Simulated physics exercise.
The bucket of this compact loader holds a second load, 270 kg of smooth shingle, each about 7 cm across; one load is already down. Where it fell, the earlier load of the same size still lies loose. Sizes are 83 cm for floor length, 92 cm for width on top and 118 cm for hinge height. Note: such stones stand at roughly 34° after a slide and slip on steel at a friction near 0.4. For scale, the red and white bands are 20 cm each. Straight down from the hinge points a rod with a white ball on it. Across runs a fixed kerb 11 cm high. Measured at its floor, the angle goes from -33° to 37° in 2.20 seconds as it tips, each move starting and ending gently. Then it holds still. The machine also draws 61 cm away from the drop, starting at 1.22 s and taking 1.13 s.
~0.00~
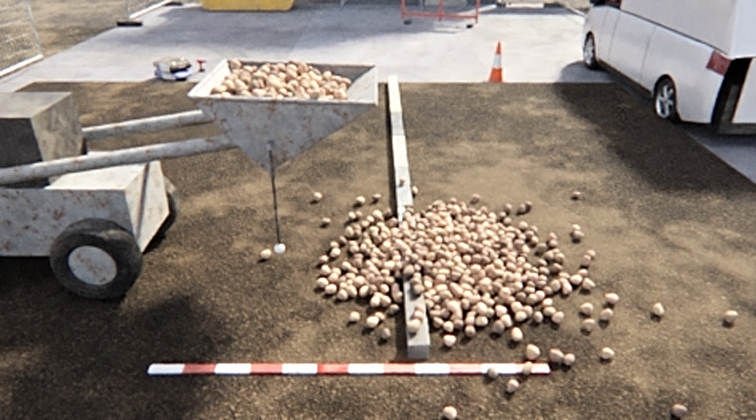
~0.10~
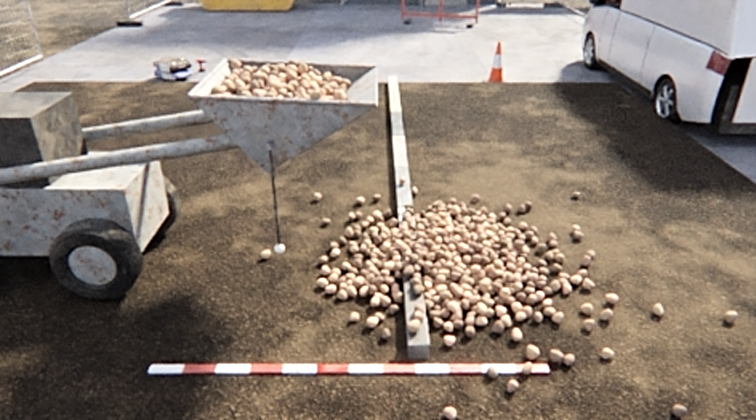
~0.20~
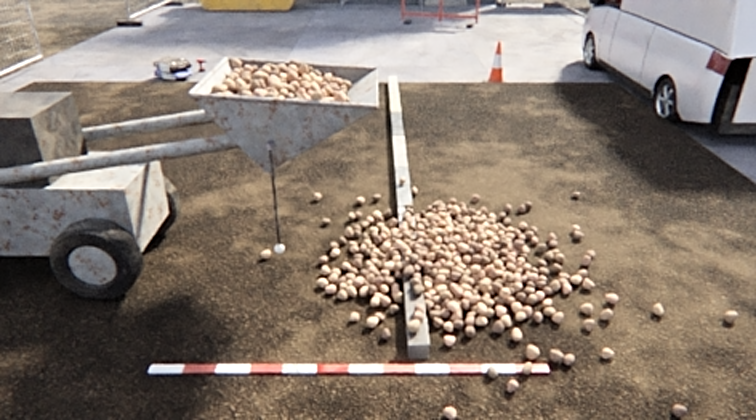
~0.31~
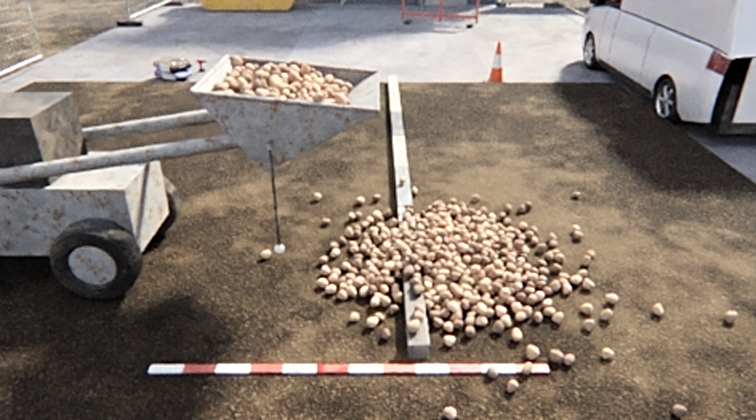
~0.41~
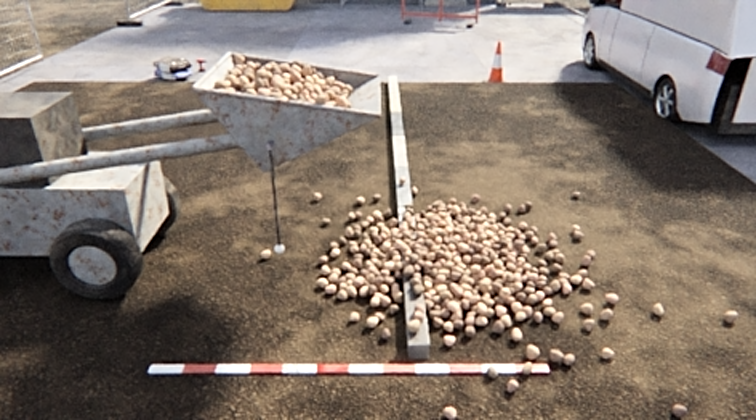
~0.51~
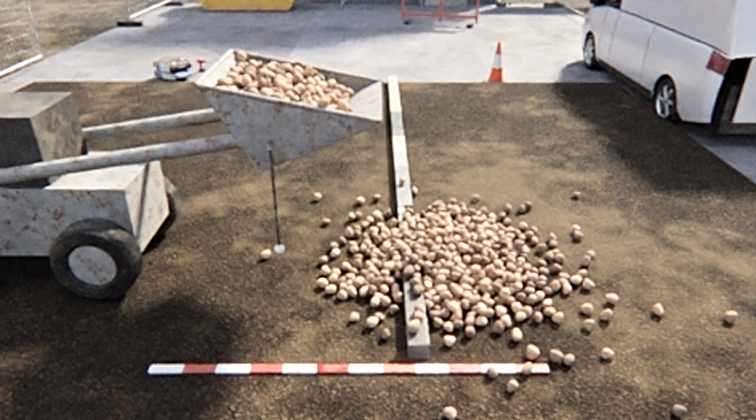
A rusty metal bucket full of round stones tilting slowly down to the right beside a loose pile lying across a kerb.
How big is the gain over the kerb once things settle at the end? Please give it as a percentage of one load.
The gain is about 2 per cent of a load.
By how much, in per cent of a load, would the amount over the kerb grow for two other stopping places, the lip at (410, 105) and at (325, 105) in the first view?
15 %, then 0 %.
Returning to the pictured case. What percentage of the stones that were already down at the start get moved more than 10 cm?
Roughly 5 % of them.
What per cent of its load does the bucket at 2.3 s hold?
Held: Around 5 % of the load.
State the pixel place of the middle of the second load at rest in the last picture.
(343, 252).
After 1.6 s the floor is at 26°; in per cent of one load, 74 in the bucket, 52 on this side of the kerb, 75 over the kerb; the foremost stones are at (618, 271).
After 2.3 s the floor is at 37°; in per cent of one load, 4 in the bucket, 120 on this side of the kerb, 76 over the kerb; the foremost stones are at (618, 271).
After 2.8 s the floor is at 37°; in per cent of one load, 0 in the bucket, 123 on this side of the kerb, 77 over the kerb; the foremost stones are at (618, 271).
After 5.3 s the floor is at 37°; in per cent of one load, 0 in the bucket, 123 on this side of the kerb, 77 over the kerb; the foremost stones are at (618, 271). Net gain over the kerb, 2.
